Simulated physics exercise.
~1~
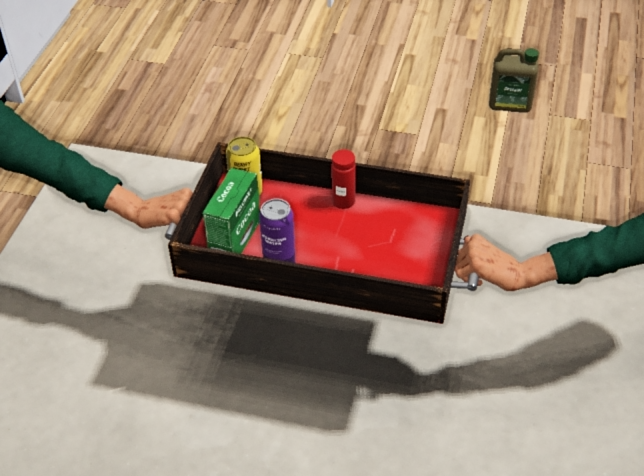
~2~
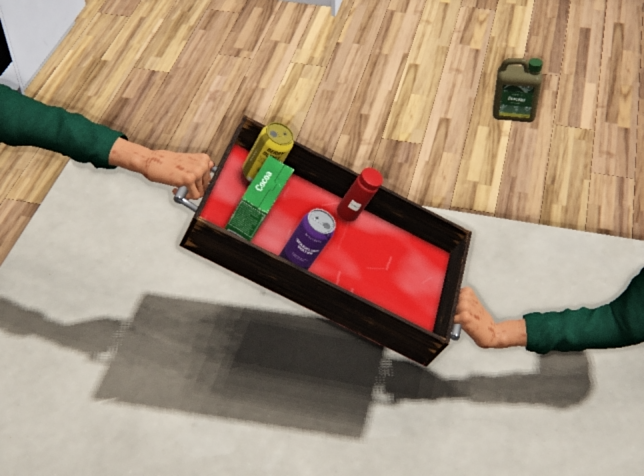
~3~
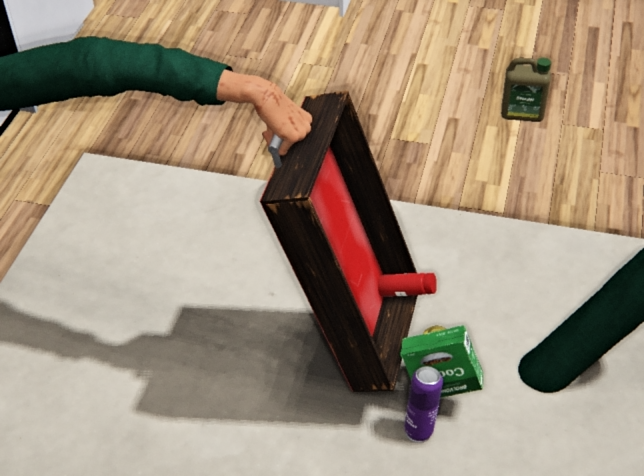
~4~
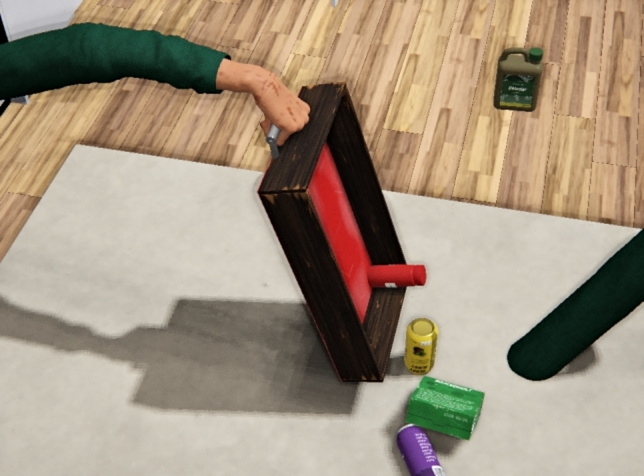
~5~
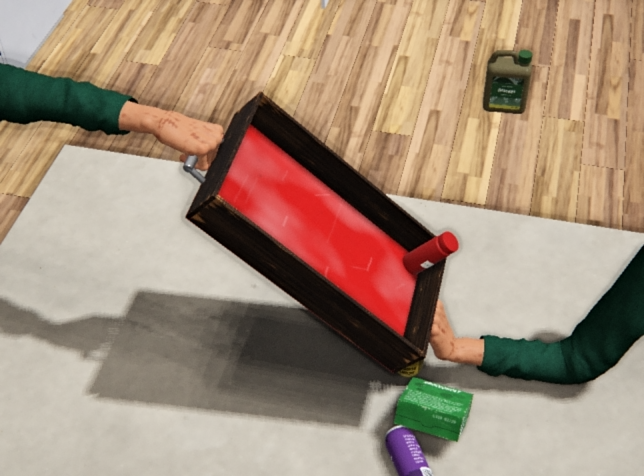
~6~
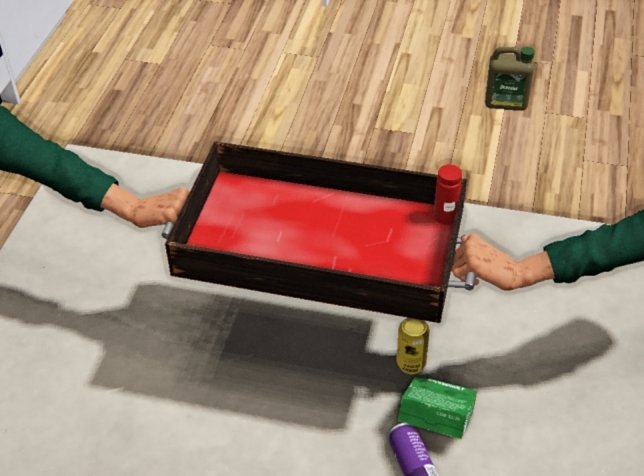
A dark wooden tray with a red floor, holding a purple can, a green packet, a yellow can and a red shaker, is gripped at both ends by green-sleeved hands above a pale surface. The hands tip it right side down, and the items begin to lean. As it swings steeply, the purple can, green packet and yellow can tumble out past the lower end, while the shaker lies on its side inside. The hands then turn the tray back level. The shaker ends upright in the tray's right corner, with the other three left below.
